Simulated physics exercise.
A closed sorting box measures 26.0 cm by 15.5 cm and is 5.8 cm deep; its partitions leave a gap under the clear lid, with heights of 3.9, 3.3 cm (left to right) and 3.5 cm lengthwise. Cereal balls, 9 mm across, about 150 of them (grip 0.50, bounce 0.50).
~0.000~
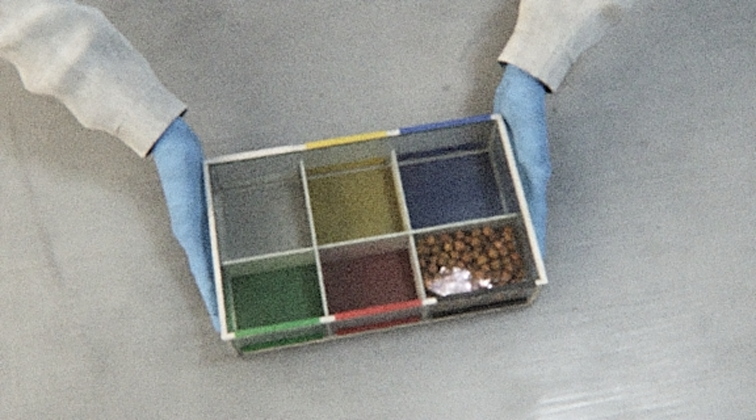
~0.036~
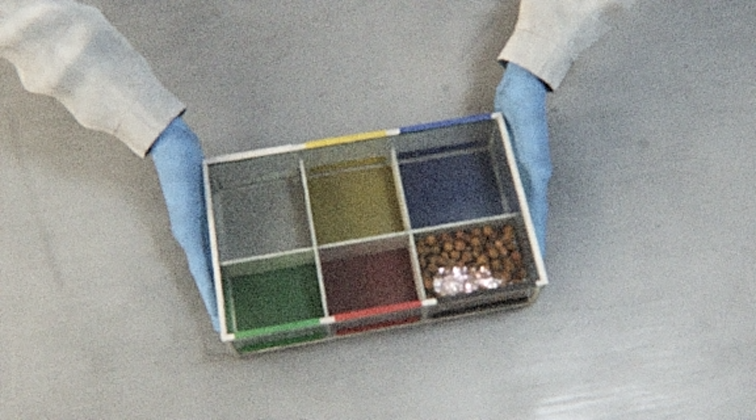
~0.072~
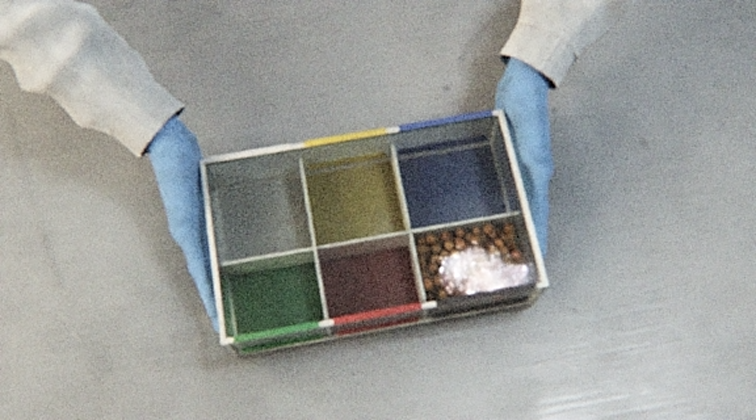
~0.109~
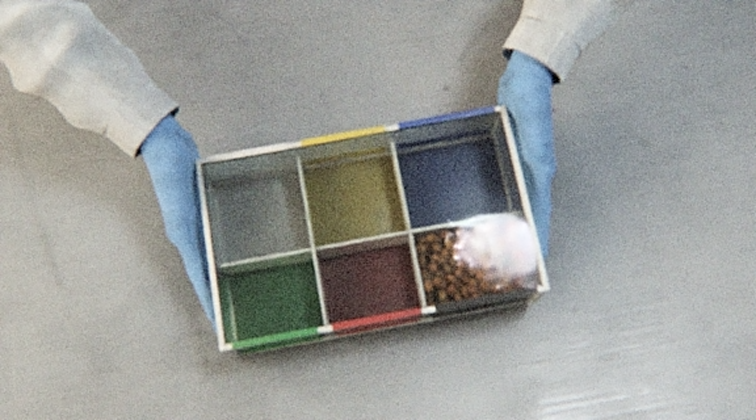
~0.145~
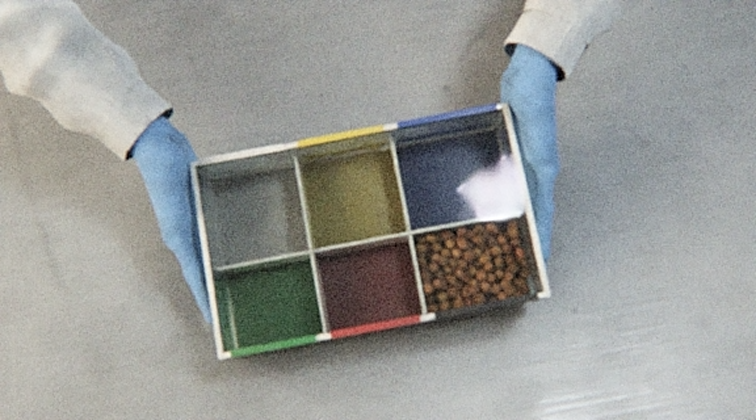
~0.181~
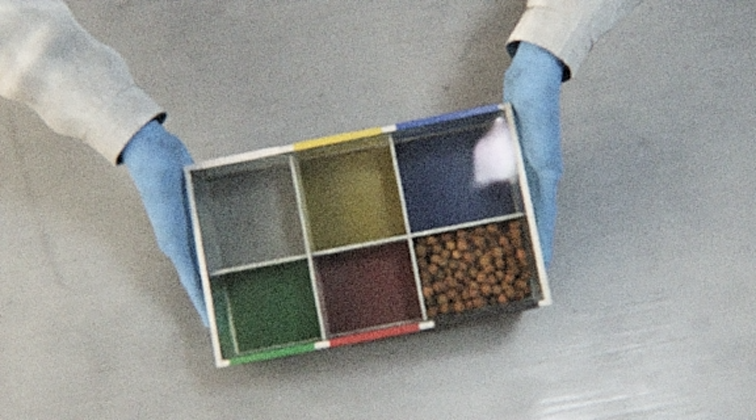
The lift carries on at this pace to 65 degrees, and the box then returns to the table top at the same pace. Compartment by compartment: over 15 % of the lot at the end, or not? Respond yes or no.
Red: No; blue: No; green: No; yellow: No; white: No; black: Yes.
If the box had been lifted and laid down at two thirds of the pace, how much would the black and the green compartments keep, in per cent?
The black compartment would end with 100 per cent and the green one with 0 per cent.
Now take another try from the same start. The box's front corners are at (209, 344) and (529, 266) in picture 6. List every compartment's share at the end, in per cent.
Final shares: Red 25%, blue 0%, green 5%, yellow 0%, white 0%, black 70%.
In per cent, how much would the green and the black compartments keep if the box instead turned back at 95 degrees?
Result - green at 0 percent, black at 90 percent.
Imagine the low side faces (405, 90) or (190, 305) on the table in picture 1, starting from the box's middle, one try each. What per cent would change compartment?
About 20 per cent on the first try and 45 per cent on the second.
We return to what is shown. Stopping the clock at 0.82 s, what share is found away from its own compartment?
Close to 5 in a hundred.
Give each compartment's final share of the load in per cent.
Red 5 / blue 0 / green 0 / yellow 0 / white 0 / black 95, all in percent.
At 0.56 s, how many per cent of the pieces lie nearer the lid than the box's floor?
Around 20 %.
Then, at 0.56 s, tilt 64 degrees; black 100 %.
Then, at 0.82 s, tilt 25 degrees; red 5 %, black 95 %.
After 1.18 s, tilt 0 degrees; red 5 %, black 95 %.
By 1.7 s all is still; red 5 %, blue 0 %, green 0 %, yellow 0 %, white 0 %, black 95 %.
